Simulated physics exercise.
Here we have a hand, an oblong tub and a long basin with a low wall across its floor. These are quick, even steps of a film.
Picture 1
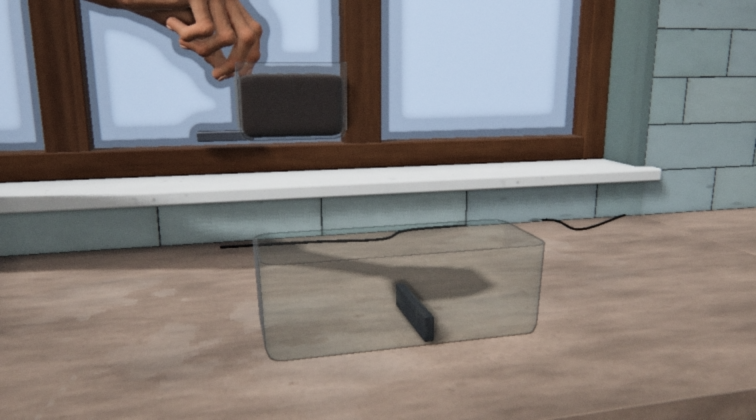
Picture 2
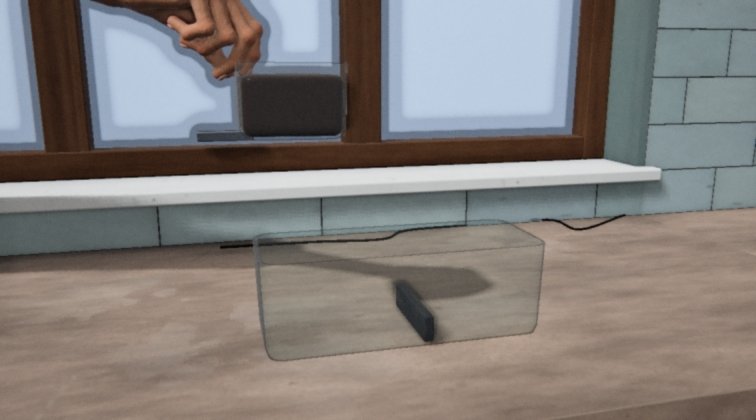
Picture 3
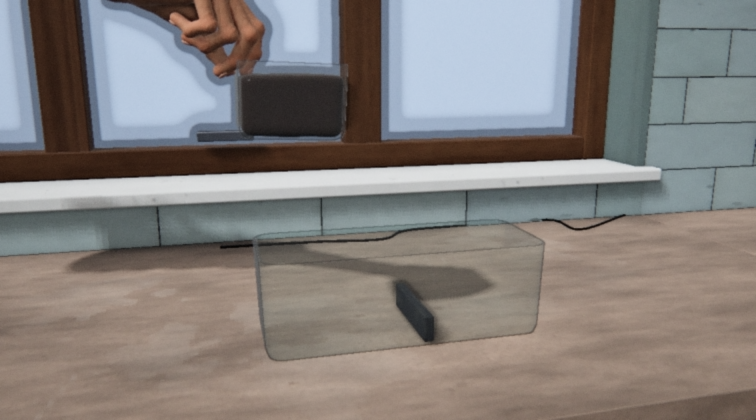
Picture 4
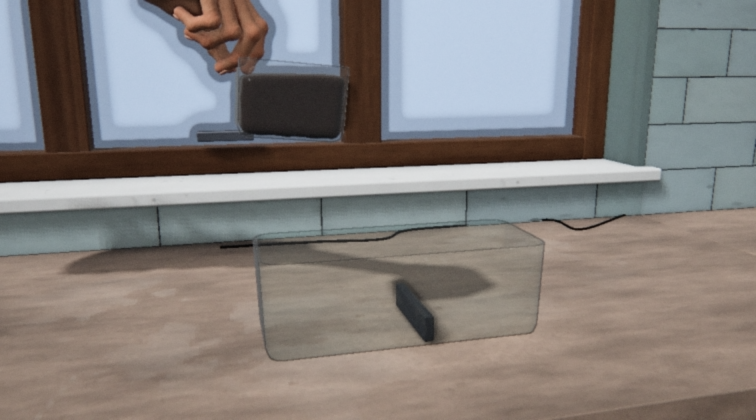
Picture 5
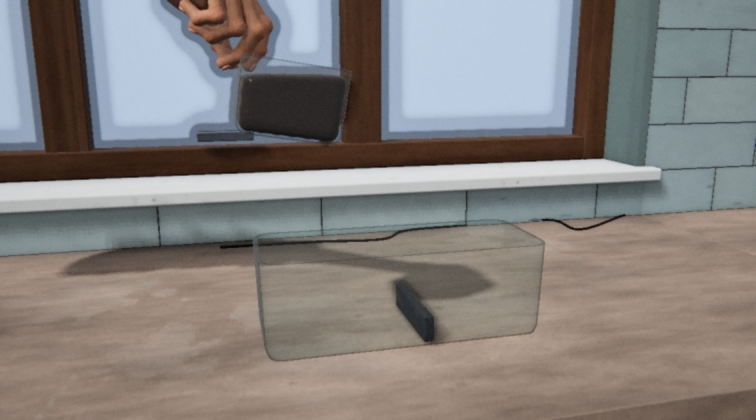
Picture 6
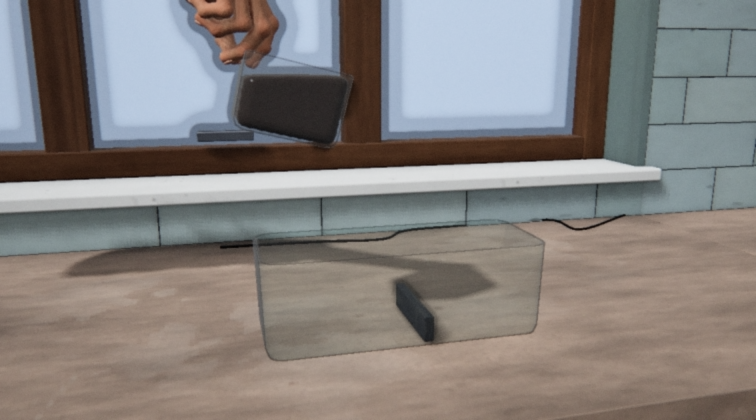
On a counter by a window, a hand held a small clear tub of dark coffee above a long, see-through basin with a low wall inside, then slowly tilted the tub down to the right.
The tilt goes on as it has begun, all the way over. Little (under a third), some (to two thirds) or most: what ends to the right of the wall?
It comes to from a third to two thirds.
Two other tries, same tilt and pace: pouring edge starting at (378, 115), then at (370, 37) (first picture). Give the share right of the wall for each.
First some 60, then 65 per cent.
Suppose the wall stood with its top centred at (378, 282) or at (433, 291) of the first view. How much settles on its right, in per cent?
Roughly 75 per cent, and 5 per cent.
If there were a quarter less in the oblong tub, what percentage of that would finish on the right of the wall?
Close to 25 per cent.
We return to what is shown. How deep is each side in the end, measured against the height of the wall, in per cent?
Near 50 on the left, 60 on the right.
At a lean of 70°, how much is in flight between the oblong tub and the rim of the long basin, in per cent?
Close to 30 per cent.
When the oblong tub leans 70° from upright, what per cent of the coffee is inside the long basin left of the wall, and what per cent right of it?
Left: 10 %. Right: 10 %.
A moment on, the oblong tub is tipped part way and 52 per cent is still to pour, 9 is left of the wall and 8 right of it.
Next, the oblong tub is tipped right over and 7 per cent is still to pour, 33 is left of the wall and 50 right of it.
Then the oblong tub is tipped right over and 0 per cent is still to pour, 48 is left of the wall and 51 right of it.
Later the oblong tub is tipped right over and 0 per cent is still to pour, 48 is left of the wall and 51 right of it.
Finally, 48 per cent lies left of the wall, 51 right of it and 1 outside.
